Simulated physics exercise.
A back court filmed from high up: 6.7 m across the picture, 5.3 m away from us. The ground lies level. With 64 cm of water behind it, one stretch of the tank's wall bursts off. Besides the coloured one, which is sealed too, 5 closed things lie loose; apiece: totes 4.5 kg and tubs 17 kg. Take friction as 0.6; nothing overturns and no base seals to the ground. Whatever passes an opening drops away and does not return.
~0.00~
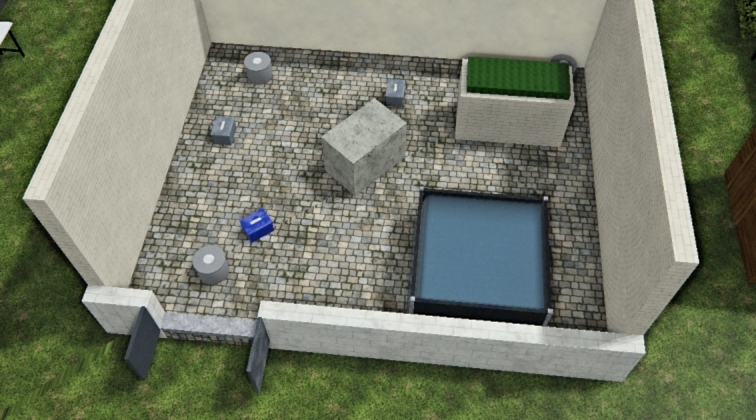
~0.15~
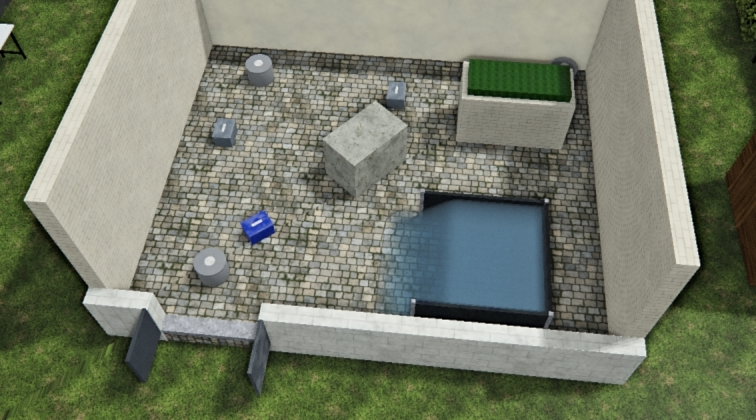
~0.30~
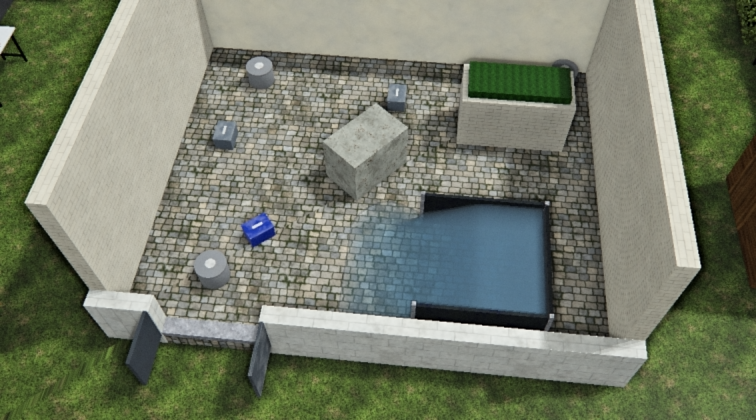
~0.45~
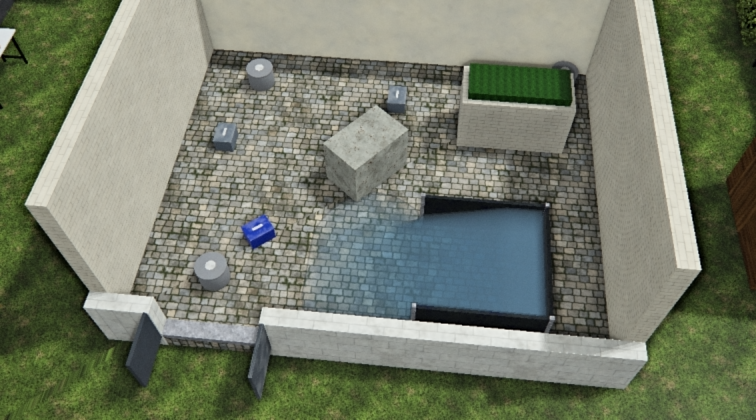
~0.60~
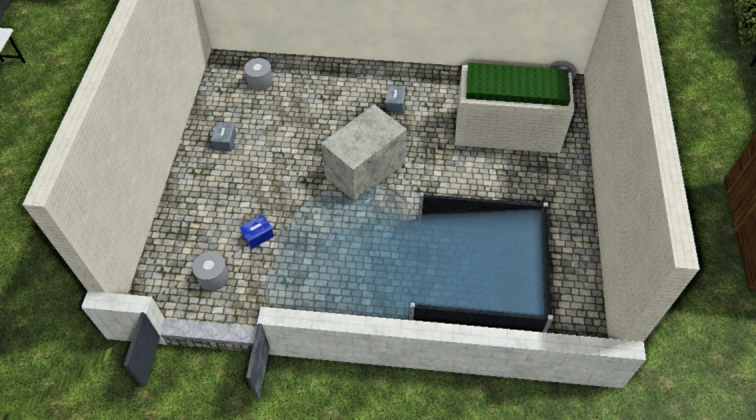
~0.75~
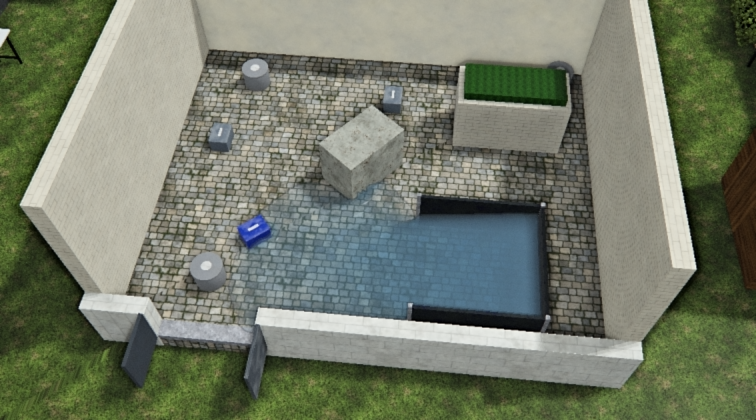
Water pours from the open left side of a tank and spreads leftward across the paving.
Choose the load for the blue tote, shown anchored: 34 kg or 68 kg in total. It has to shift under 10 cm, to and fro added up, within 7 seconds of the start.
I expect that only the larger load is enough.
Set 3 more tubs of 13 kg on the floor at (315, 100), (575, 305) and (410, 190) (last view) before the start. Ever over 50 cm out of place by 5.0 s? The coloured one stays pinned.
In that order: Under, less, short of it.
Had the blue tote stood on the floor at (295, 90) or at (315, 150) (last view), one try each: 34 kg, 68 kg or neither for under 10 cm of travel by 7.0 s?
In that order: The smaller is enough; either load holds.
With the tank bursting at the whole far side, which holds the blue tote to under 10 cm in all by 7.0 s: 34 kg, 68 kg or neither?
Then the smaller load will do.
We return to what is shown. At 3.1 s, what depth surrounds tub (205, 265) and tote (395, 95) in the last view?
About 18 and 0 cm.
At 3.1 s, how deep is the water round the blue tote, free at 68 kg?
About 9 cm.
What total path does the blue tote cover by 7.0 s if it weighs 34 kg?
About 60 cm.
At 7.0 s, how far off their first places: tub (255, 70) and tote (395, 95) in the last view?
In turn: 250 cm, 100 cm.
After 1.4 s the blue tote would be 13 cm from its start with 34 kg and 0 cm from its start with 68 kg; 13 cm of water round it then.
After 3.1 s the blue tote would be 67 cm from its start with 34 kg and 0 cm from its start with 68 kg; 9 cm of water round it then.
After 4.9 s the blue tote would be 67 cm from its start with 34 kg and 0 cm from its start with 68 kg; 8 cm of water round it then.
After 7.0 s the blue tote would be 67 cm from its start with 34 kg and 0 cm from its start with 68 kg; 5 cm of water round it then.
